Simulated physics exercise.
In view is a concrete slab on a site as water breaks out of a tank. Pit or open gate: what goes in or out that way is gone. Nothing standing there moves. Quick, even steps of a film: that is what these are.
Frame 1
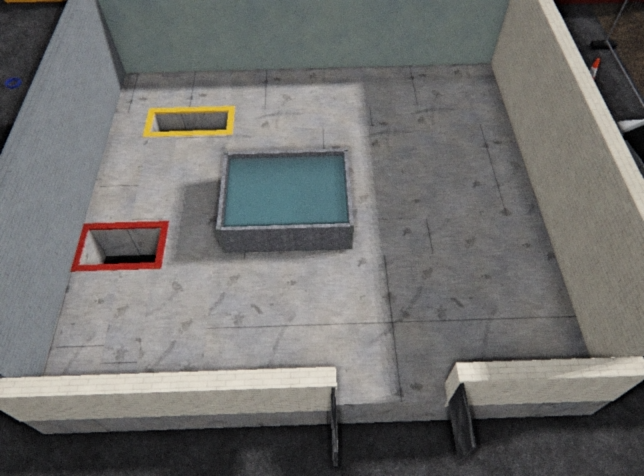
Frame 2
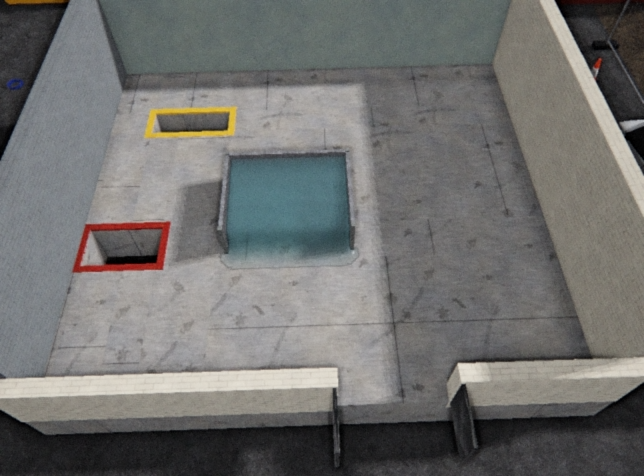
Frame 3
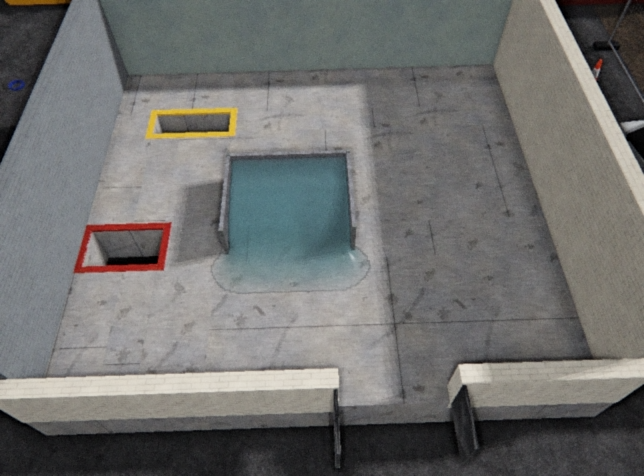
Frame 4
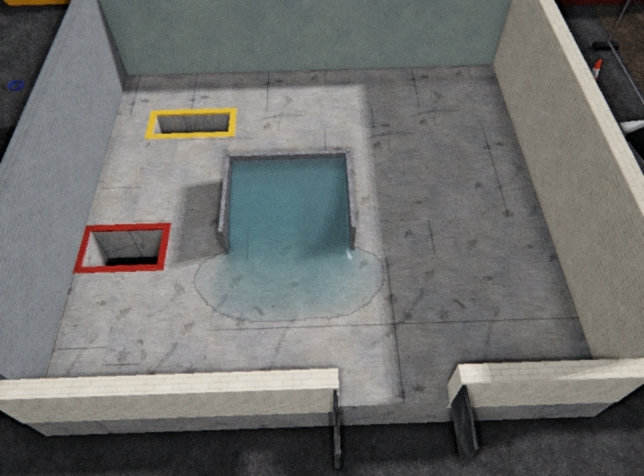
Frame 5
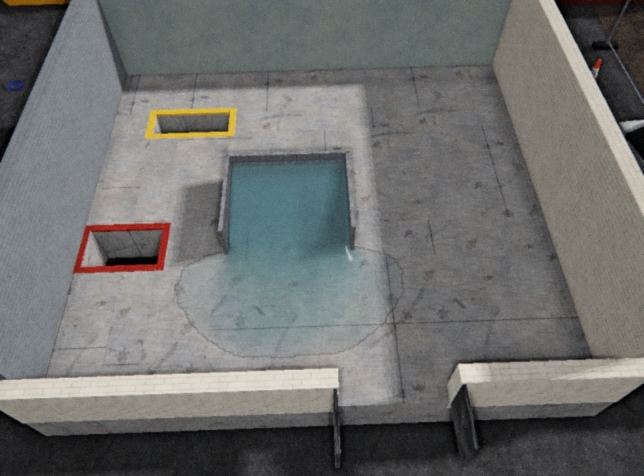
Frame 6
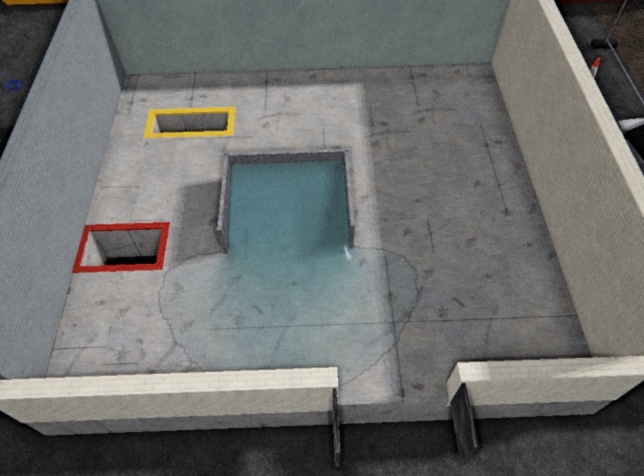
Water pouring from the open front side of a square tank and spreading in a widening rounded sheet across a concrete slab.
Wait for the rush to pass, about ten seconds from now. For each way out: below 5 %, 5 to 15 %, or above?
One by one: The gate will drain in excess of fifteen per cent; the yellow pit will drain shy of five per cent; the red pit will drain in excess of fifteen per cent.
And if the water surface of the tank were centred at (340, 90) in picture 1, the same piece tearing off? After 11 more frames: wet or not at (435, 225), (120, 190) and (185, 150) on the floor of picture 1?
Taking them as they were asked, they come out soaked, bone dry, bone dry.
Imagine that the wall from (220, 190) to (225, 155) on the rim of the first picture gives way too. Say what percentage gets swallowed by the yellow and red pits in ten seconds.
For yellow it's about 15 per cent, and for red about 35 per cent.
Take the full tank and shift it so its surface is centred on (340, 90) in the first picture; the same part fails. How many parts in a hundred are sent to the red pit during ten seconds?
So the red pit gets 14 in a hundred.
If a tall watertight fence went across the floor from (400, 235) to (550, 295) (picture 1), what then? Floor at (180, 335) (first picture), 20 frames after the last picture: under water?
Submerged.
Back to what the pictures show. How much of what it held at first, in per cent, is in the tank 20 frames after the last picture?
About 14 per cent.
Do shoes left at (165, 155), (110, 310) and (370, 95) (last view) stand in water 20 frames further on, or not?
In that order, the three spots are high and dry, soaked and high and dry.
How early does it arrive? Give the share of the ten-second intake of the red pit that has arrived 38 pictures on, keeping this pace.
Share at that point: Close to 65 in a hundred.
A moment on, water covers 20 % of the floor; the gate 2 %, the yellow pit 0 %, the red pit 0 %.
Next, water covers 25 % of the floor; the gate 10 %, the yellow pit 0 %, the red pit 0 %.
Then, water covers 30 % of the floor; the gate 18 %, the yellow pit 0 %, the red pit 2 %.
Later, water covers 40 % of the floor; the gate 24 %, the yellow pit 0 %, the red pit 16 %.
In the end, water covers 50 % of the floor; the gate 27 %, the yellow pit 0 %, the red pit 25 %.
